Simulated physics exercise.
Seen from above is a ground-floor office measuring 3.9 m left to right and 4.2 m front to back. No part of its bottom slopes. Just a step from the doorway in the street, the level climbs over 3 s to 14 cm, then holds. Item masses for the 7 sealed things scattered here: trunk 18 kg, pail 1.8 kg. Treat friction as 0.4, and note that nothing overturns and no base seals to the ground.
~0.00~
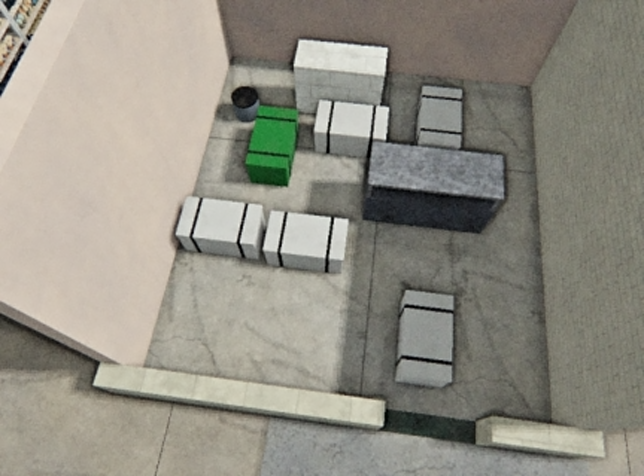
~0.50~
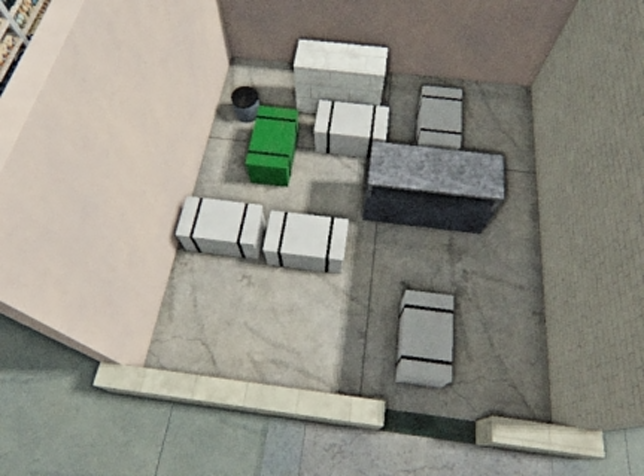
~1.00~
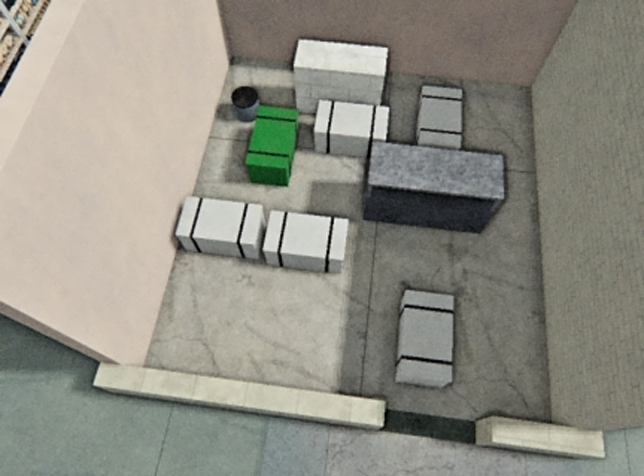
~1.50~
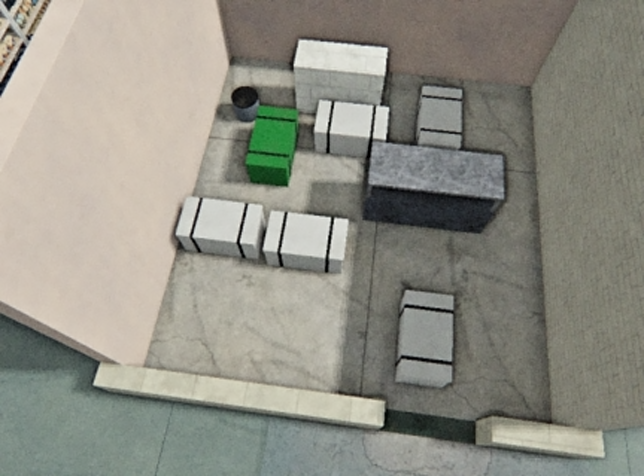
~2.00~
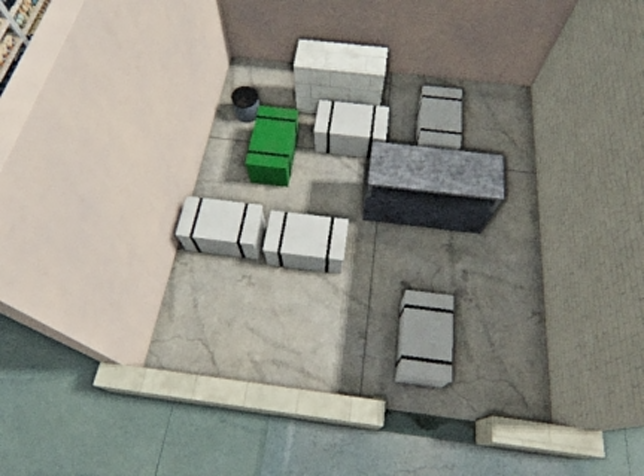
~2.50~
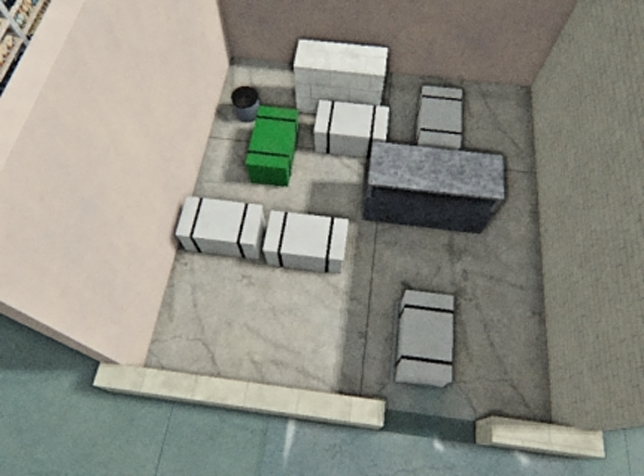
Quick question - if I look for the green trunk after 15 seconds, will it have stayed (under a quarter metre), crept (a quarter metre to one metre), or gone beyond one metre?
It stays about where it started.
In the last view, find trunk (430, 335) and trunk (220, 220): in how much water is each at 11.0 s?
Roughly 8 and 3 cm.
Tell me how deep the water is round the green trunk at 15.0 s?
About 6 cm.
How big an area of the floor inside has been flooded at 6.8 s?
About 8.5 m2 is covered.
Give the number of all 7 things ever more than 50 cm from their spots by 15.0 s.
The answer here is 1.
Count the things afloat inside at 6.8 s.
The count is 0.
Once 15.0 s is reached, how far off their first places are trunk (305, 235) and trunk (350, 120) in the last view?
One is off by 20 cm, the other by 20 cm, in the order asked.
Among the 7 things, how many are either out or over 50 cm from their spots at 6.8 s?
Tally at that time: 1.
After 3.5 s the green trunk is near (272, 136), 0.0 m from its start, aground; 0 afloat.
After 6.8 s the green trunk is near (272, 136), 0.0 m from its start, aground; 0 afloat.
After 11.0 s the green trunk is near (272, 136), 0.0 m from its start, aground; 1 afloat.
After 15.0 s the green trunk is near (264, 130), 0.1 m from its start, afloat; 7 afloat.
